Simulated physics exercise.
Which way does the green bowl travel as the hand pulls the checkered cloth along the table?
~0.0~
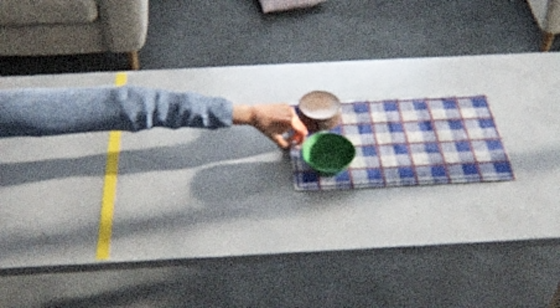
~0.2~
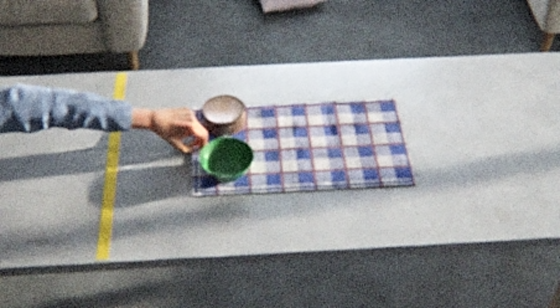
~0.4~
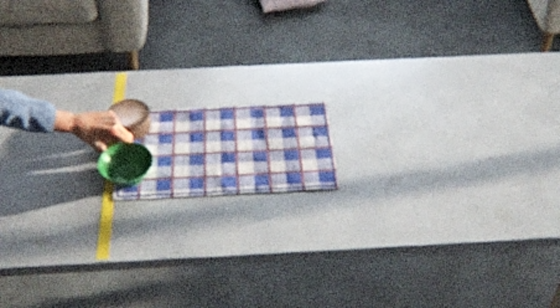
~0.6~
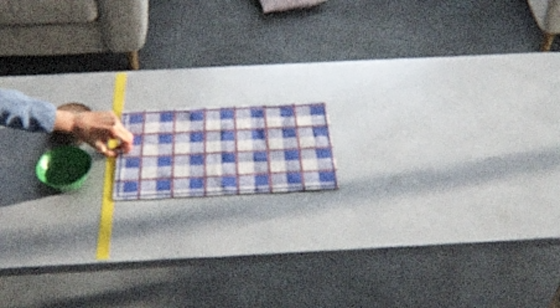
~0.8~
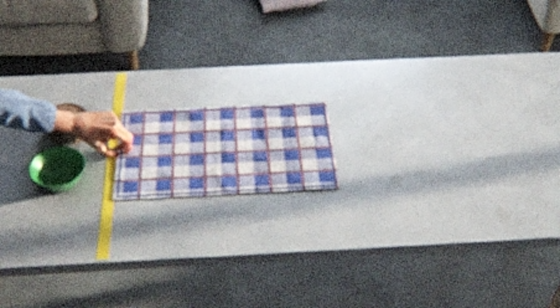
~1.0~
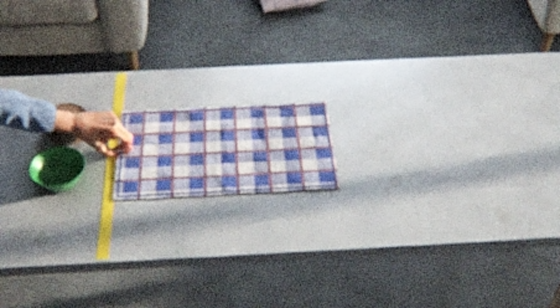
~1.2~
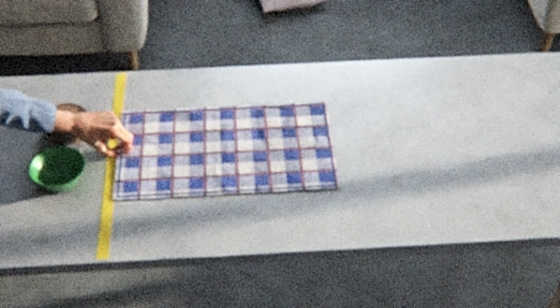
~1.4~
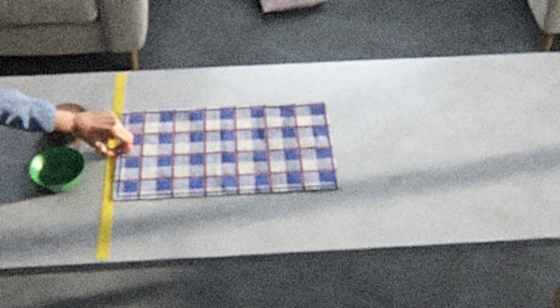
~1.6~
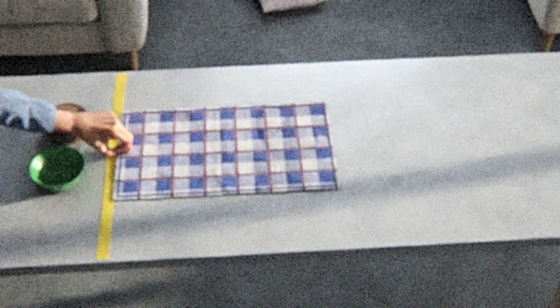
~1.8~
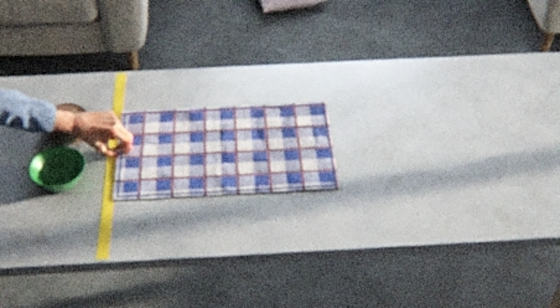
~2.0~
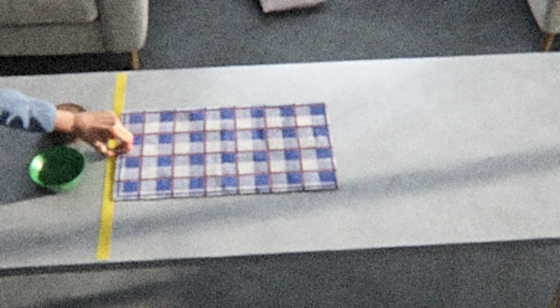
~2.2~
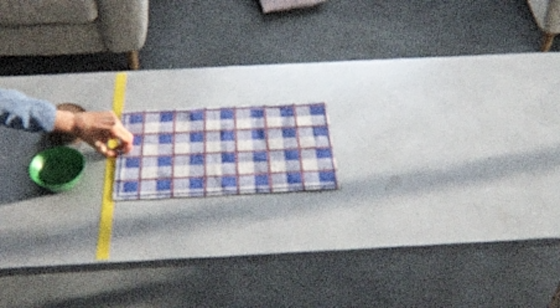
The green bowl travels to the left, riding on the cloth and then sliding off its front edge.
